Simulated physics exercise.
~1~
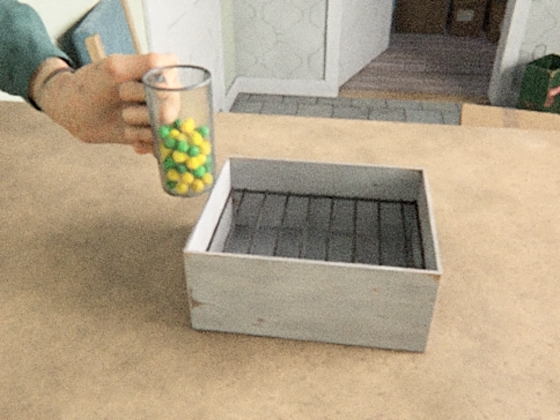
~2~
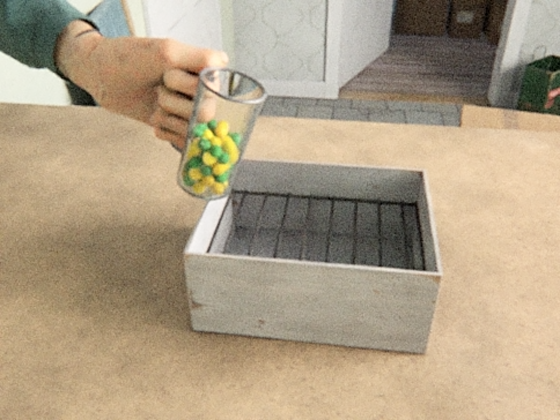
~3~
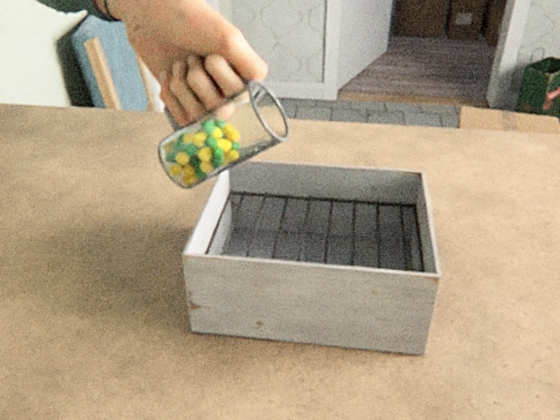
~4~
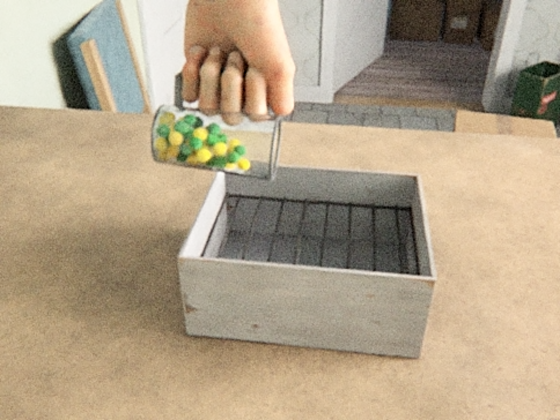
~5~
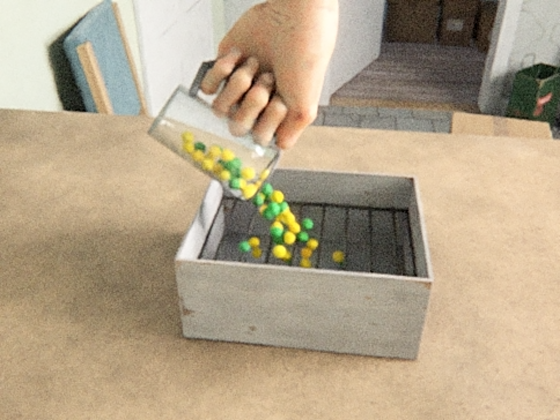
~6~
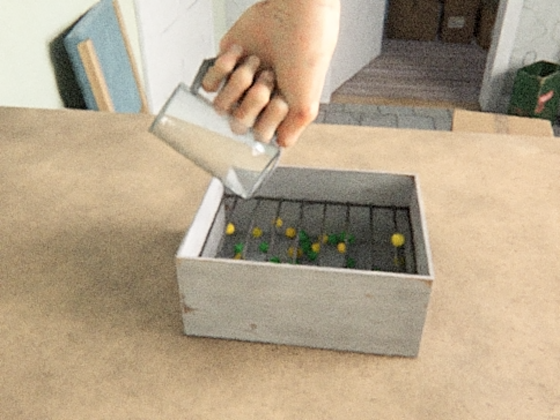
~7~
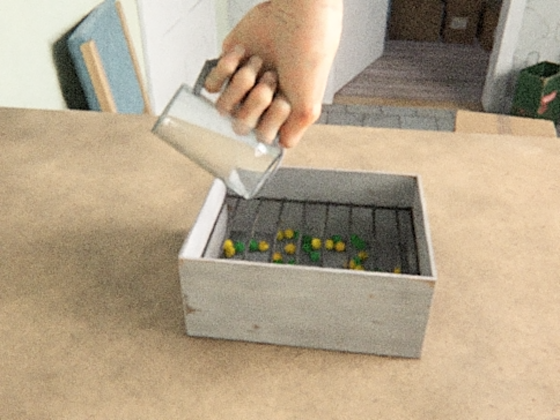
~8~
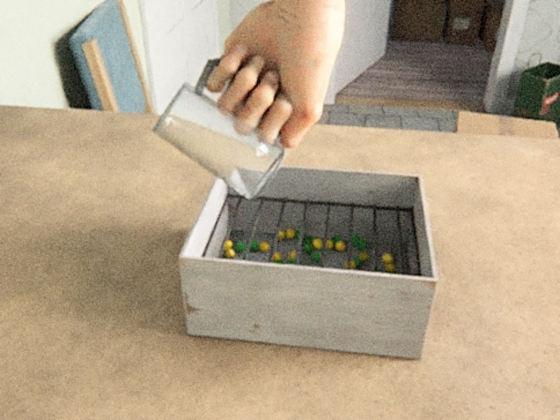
A hand tips green and yellow pieces from a cup, and all fall between the wires.
